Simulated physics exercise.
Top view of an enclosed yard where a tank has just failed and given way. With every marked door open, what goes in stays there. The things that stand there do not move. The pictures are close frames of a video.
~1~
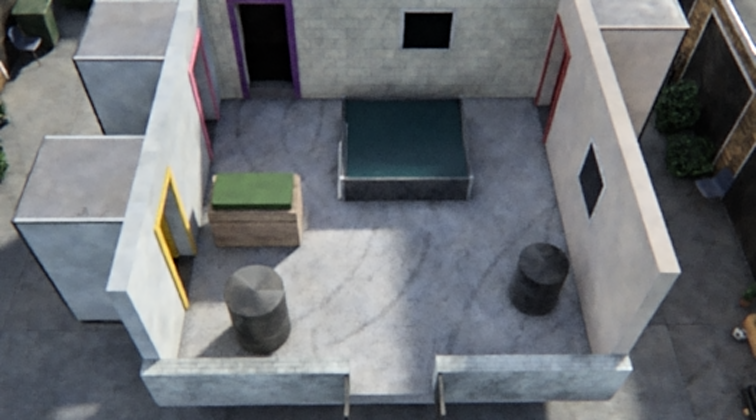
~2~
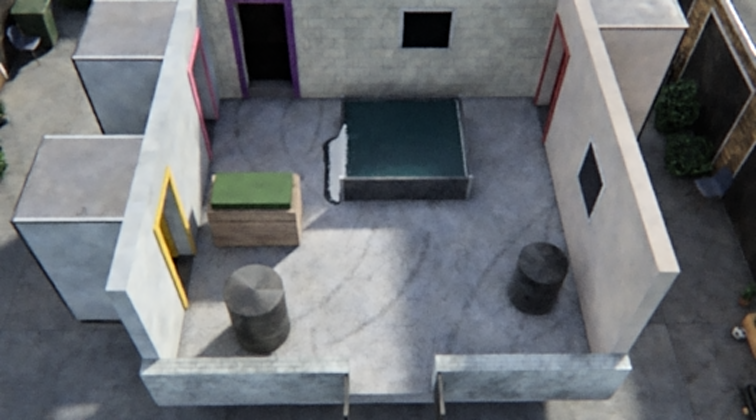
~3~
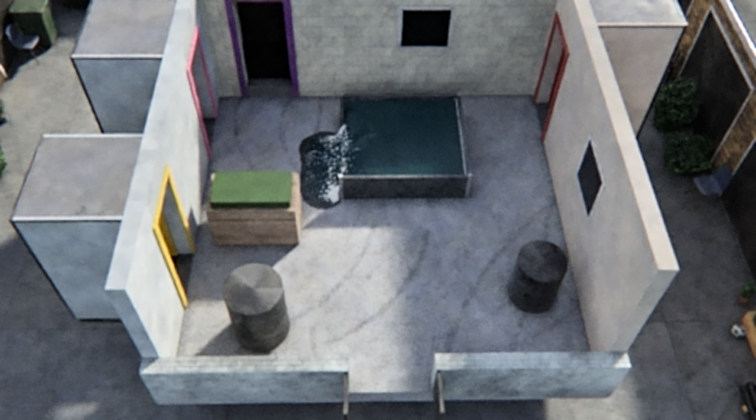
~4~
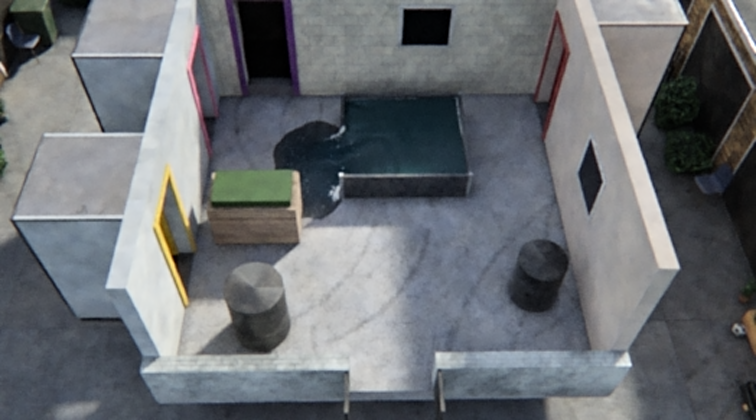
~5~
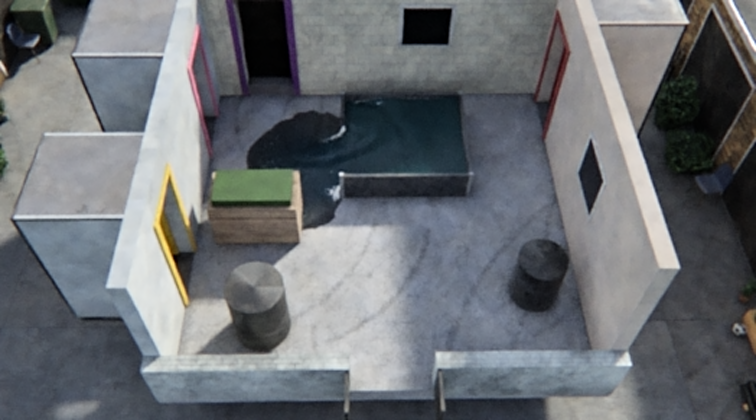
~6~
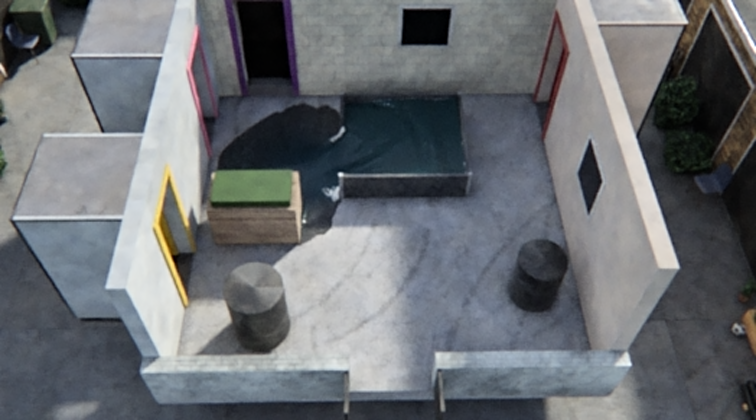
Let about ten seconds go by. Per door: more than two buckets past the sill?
Red door over, purple door at or under, pink door over, yellow door over.
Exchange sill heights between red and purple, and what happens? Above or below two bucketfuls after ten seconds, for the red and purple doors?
Red: Falls short; purple: Exceeds the limit.
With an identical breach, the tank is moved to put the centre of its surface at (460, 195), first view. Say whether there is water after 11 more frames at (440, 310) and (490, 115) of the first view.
In order: Not reached and not reached.
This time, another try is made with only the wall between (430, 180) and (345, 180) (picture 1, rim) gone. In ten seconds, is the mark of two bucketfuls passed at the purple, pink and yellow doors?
The purple door remains below, the pink door remains below, the yellow door exceeds the limit.
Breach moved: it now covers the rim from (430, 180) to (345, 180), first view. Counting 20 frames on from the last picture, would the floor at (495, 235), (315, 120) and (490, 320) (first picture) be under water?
Spot one ends up untouched by the spill, spot two untouched by the spill, spot three deluged.
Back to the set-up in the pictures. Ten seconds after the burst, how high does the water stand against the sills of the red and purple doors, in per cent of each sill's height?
About 230 and 30 per cent.
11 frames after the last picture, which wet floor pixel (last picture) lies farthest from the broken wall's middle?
Best guess: Near (181, 334).
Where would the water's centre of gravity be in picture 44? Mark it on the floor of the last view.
The water's middle lies around (322, 180).
A moment on, water covers 20 % of the floor; the red door not reached, the purple door wet at the sill, nothing in, the pink door under two buckets in, the yellow door not reached.
Next, water covers 30 % of the floor; the red door not reached, the purple door wet at the sill, nothing in, the pink door over two buckets in, the yellow door wet at the sill, nothing in.
Then, water covers 45 % of the floor; the red door not reached, the purple door wet at the sill, nothing in, the pink door far over two buckets in, the yellow door under two buckets in.
Later, water covers 65 % of the floor; the red door under two buckets in, the purple door wet at the sill, nothing in, the pink door far over two buckets in, the yellow door over two buckets in.
In the end, water covers 85 % of the floor; the red door over two buckets in, the purple door wet at the sill, nothing in, the pink door far over two buckets in, the yellow door over two buckets in.
